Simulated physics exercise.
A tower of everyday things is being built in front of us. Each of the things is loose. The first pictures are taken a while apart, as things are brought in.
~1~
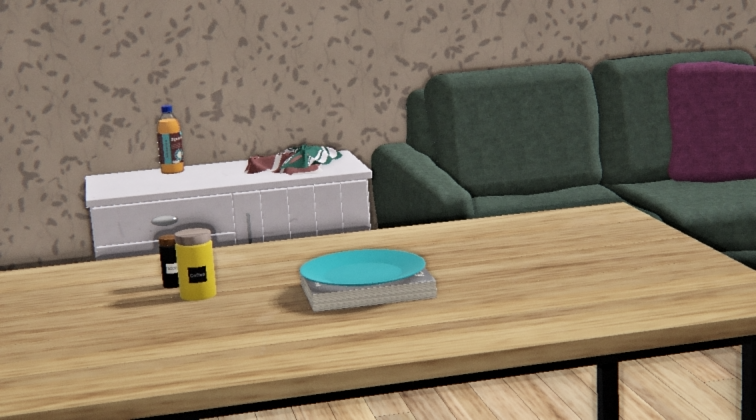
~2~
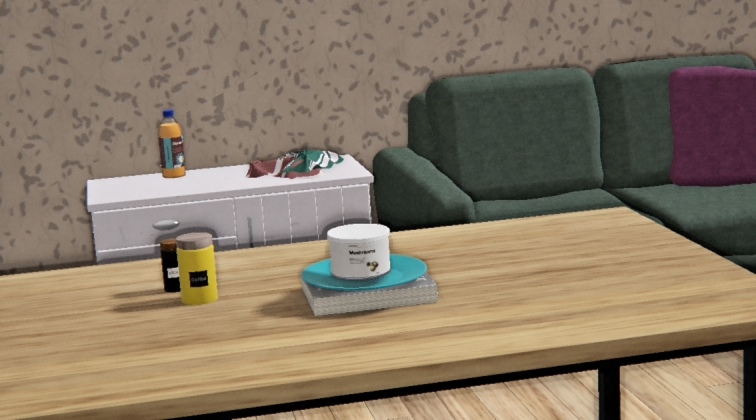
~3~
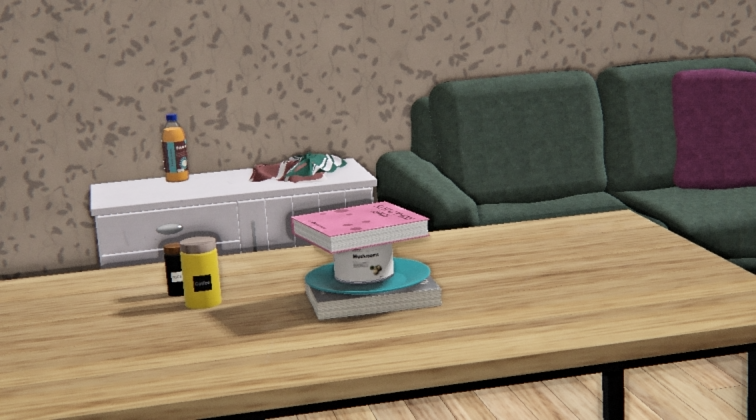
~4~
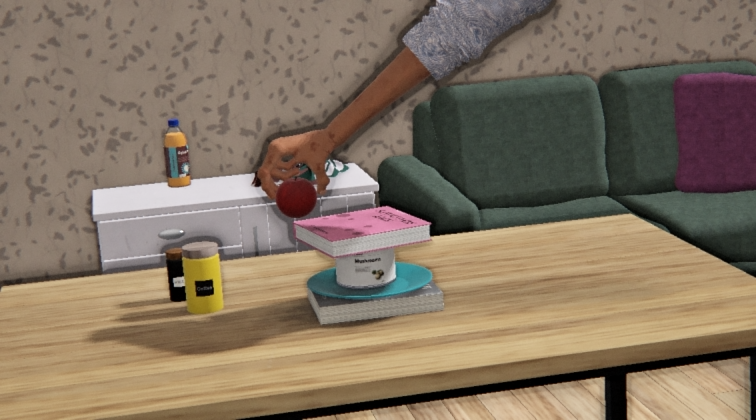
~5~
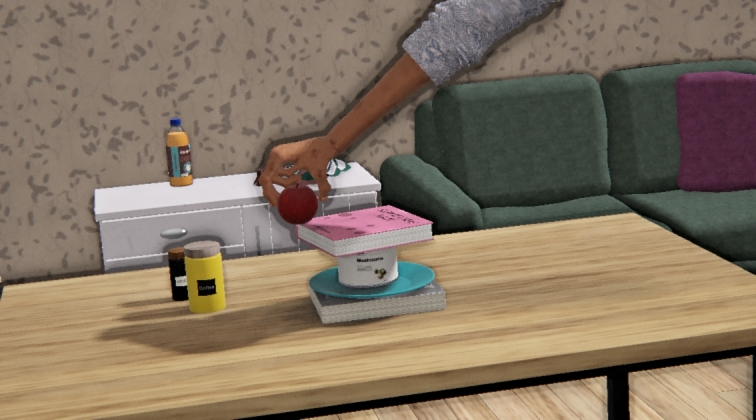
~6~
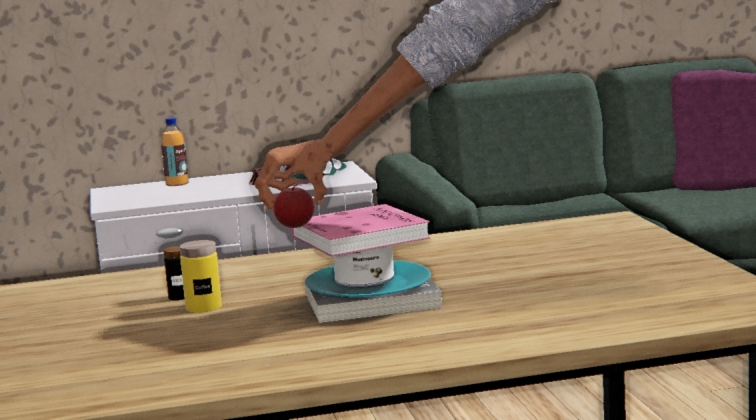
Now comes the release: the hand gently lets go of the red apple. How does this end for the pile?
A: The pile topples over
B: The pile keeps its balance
The pile topples over (A).
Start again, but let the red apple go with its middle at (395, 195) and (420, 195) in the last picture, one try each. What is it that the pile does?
So the first time it does not fall and the second time it goes over.
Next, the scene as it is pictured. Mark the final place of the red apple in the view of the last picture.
It ends near (264, 302).
Then, 0.30 s after the last picture, red apple now fallen.
Then, 0.40 s after the last picture, things are still on the move.
At rest, fallen, red apple; the other 6 in place. Seen from the same camera at the end, red apple near (264, 302). The pile loses its balance.
